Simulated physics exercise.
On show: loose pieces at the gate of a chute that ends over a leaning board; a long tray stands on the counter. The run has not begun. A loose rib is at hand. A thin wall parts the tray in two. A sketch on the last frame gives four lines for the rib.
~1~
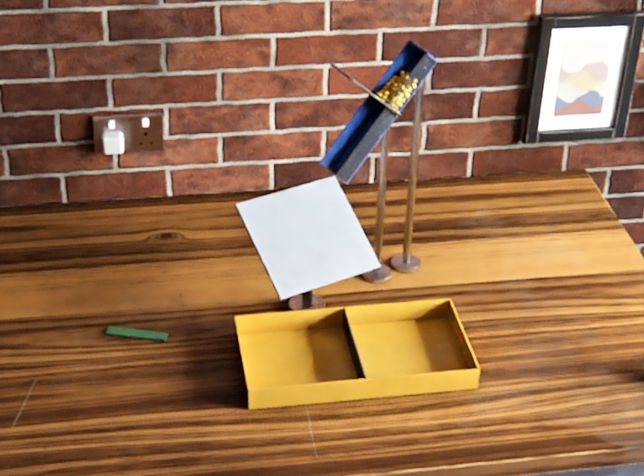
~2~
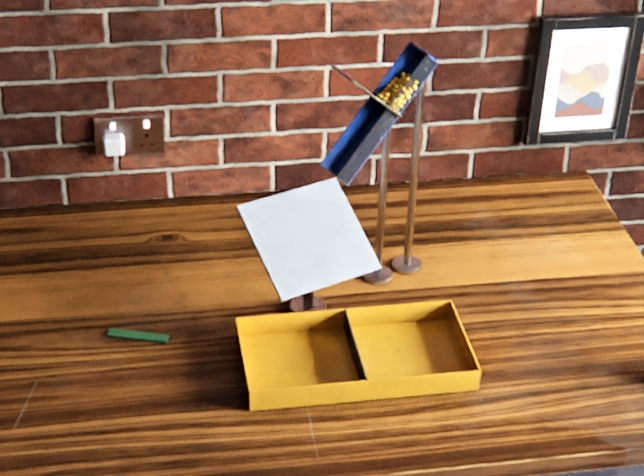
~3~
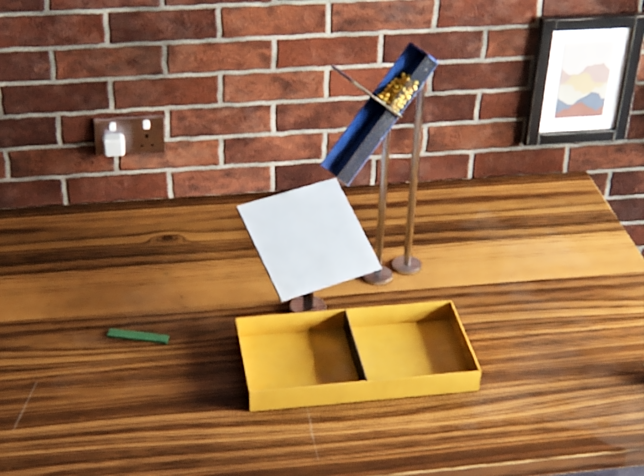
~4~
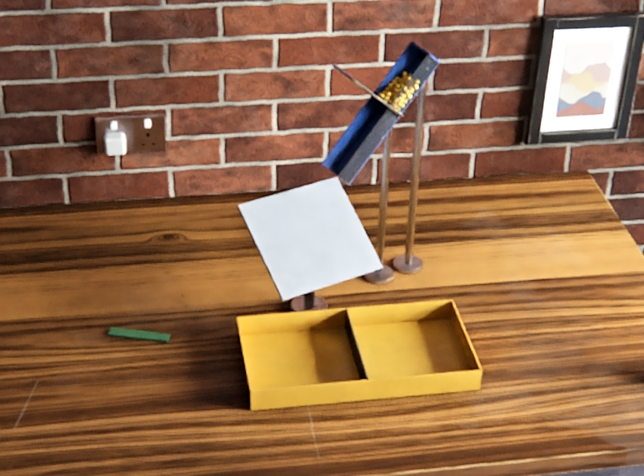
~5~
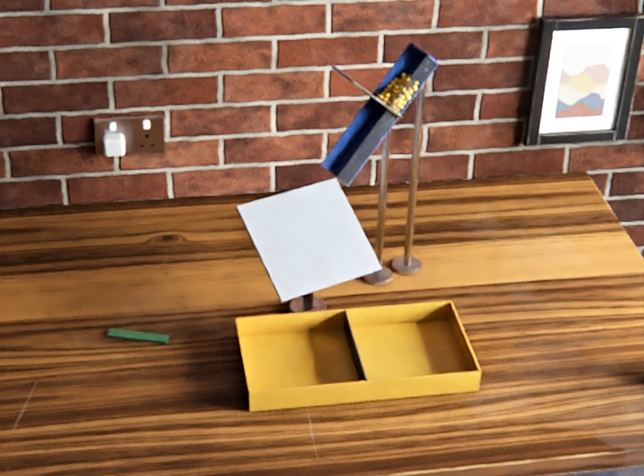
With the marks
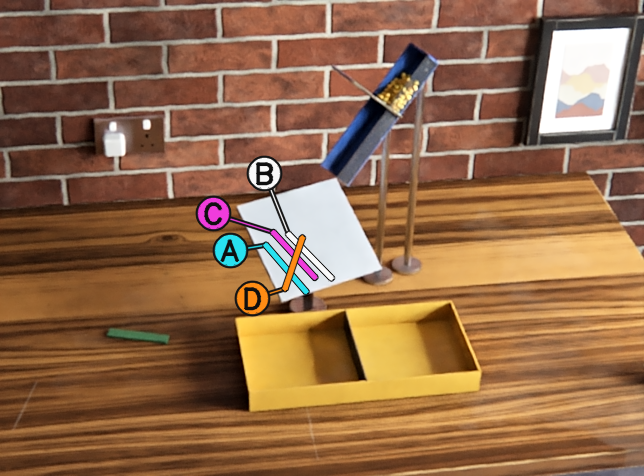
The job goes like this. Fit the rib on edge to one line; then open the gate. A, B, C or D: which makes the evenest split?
Use line C.
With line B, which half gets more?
The right half.
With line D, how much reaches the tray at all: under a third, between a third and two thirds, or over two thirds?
Line D gives over two thirds.
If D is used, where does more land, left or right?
The left half.
On the marked copy, line A from (265, 245) to (306, 291); line B from (288, 234) to (331, 278); line C from (273, 232) to (314, 277); line D from (302, 237) to (285, 288).
Choosing A, of what is caught, most in the left half, a small part in the right.
Choosing B, of what is caught, about a quarter in the left half, most in the right.
Choosing C, of what is caught, about two thirds in the left half, about a third in the right.
Choosing D, of what is caught, most in the left half, a small part in the right.
